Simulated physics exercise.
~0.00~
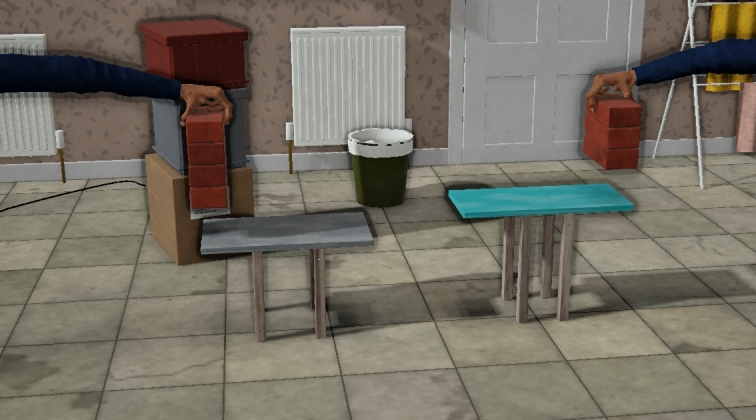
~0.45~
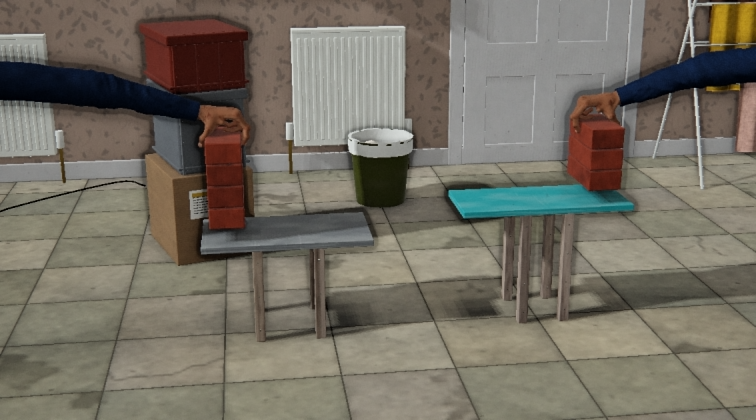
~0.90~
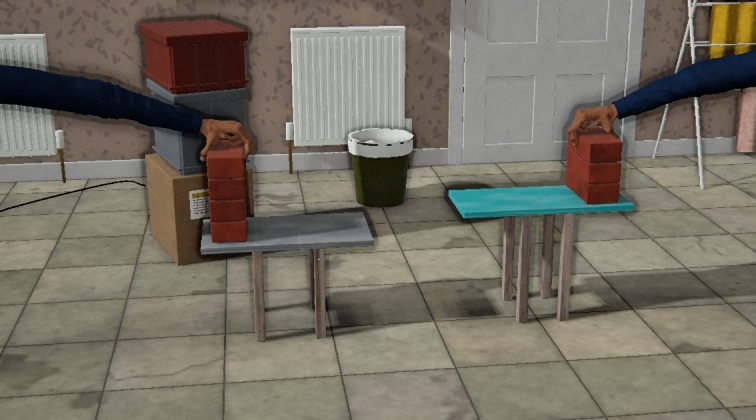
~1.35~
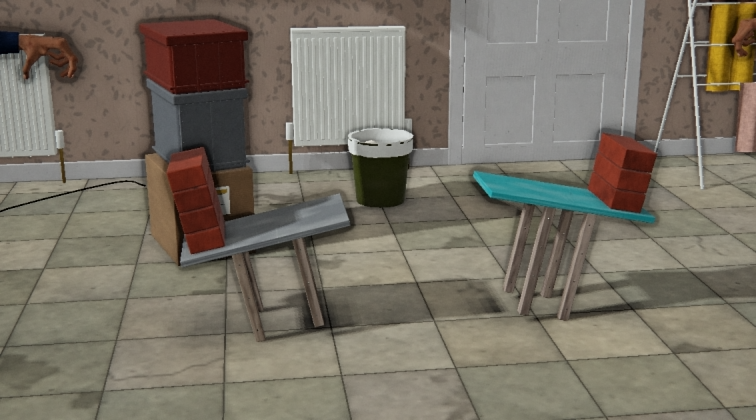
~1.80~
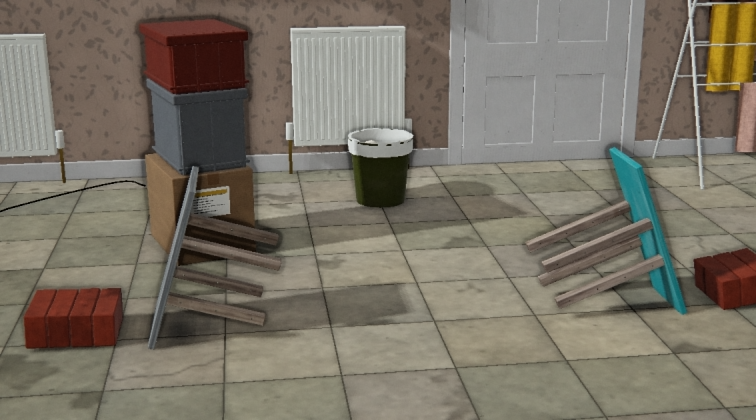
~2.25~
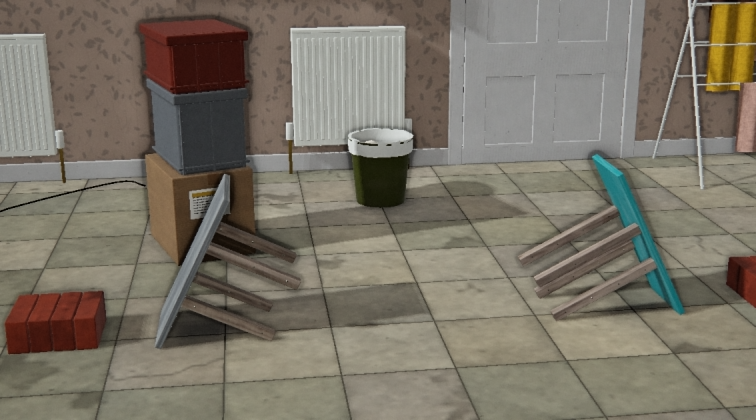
Two hands lowered stacks of red bricks onto the outer ends of a grey trestle and a turquoise small table, then let go and drew back. Both tipped outward and toppled onto their sides, spilling the bricks onto the tiled floor.
